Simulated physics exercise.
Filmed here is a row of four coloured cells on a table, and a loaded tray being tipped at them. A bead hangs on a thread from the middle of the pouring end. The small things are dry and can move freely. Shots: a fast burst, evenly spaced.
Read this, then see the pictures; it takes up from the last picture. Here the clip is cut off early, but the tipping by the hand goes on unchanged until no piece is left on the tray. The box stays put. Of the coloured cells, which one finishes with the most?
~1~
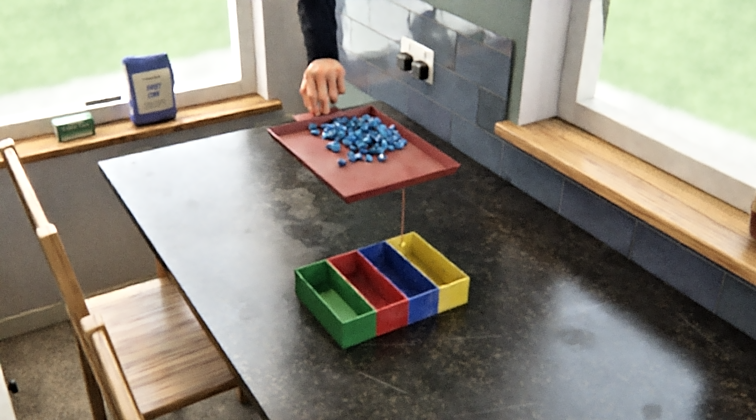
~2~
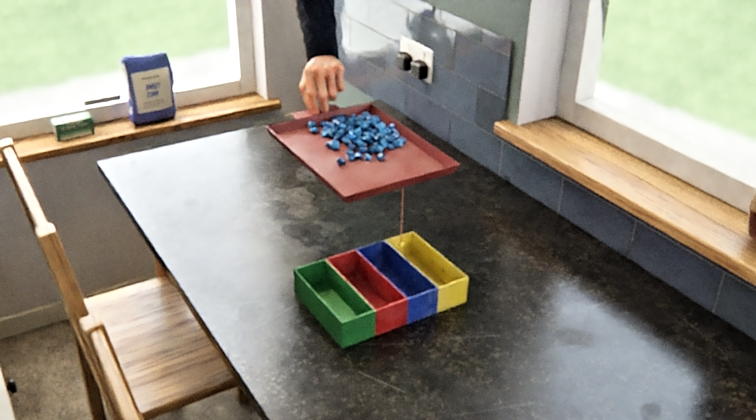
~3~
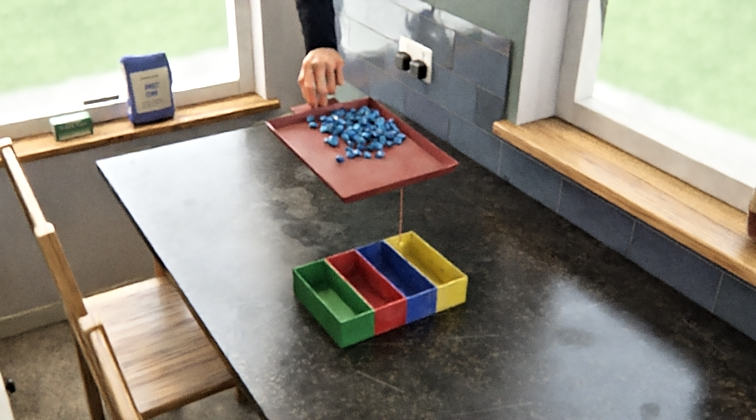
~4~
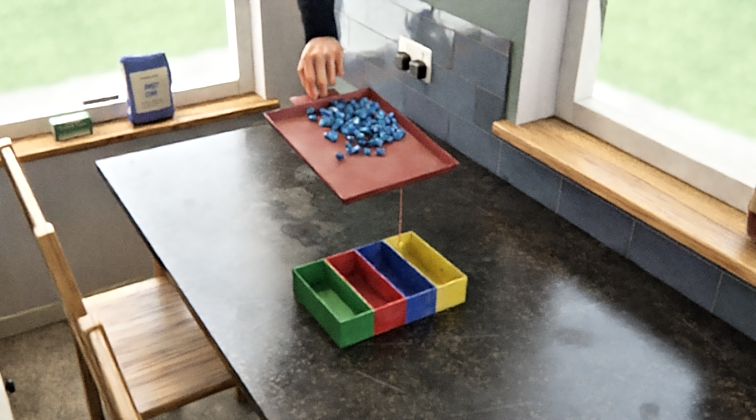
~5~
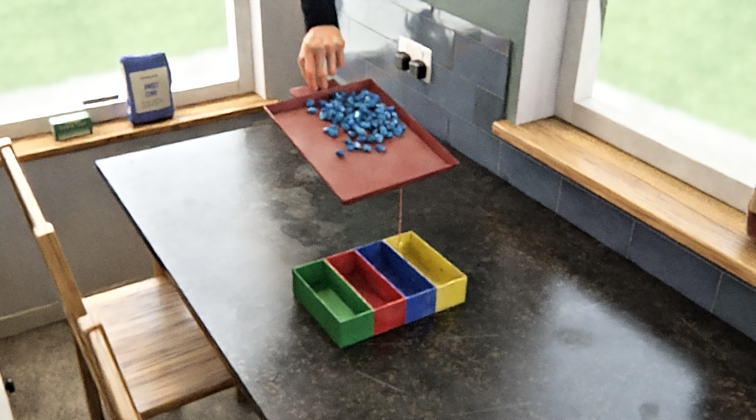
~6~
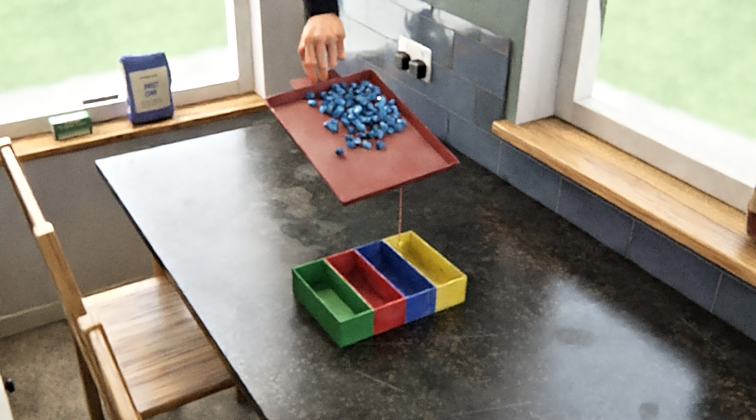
The red cell finishes with the most.
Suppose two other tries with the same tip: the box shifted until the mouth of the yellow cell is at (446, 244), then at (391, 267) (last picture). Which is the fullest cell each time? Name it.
The first try: That green cell. The second: The cell in blue.
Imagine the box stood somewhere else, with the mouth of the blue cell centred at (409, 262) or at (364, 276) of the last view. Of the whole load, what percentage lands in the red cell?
In the first position around 40 percent, in the second around 20 percent.
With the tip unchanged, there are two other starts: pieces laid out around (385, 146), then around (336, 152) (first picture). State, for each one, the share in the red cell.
Respectively 50 and 50 per cent.
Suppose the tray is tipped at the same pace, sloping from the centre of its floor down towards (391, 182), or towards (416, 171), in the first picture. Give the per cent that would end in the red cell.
Somewhere close to 10 % the first time, 0 % the second.
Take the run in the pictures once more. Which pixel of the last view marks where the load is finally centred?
The centre comes to rest near (376, 303).
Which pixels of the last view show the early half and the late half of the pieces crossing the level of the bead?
Around (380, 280) at first; around (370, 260) after that.
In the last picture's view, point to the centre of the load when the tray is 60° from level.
Check around (376, 194) in the last picture.
Just after the last frame, tray tipped steeply; roughly two thirds on the tray; just a few in the red cell; just a few in the green cell; roughly a quarter falling or outside the box.
A moment on, tray tipped right over; about a tenth on the tray; roughly a quarter in the red cell; roughly a quarter in the green cell; roughly a quarter in the blue cell; about a tenth in the yellow cell; about a tenth falling or outside the box.
Further on, tray tipped past a quarter turn; roughly a third in the red cell; roughly a quarter in the blue cell; roughly a quarter in the green cell; about a tenth in the yellow cell; just a few falling or outside the box.
When it is over, tray tipped past a quarter turn; roughly a third in the red cell; roughly a quarter in the blue cell; roughly a quarter in the green cell; about a tenth in the yellow cell; just a few outside the box.
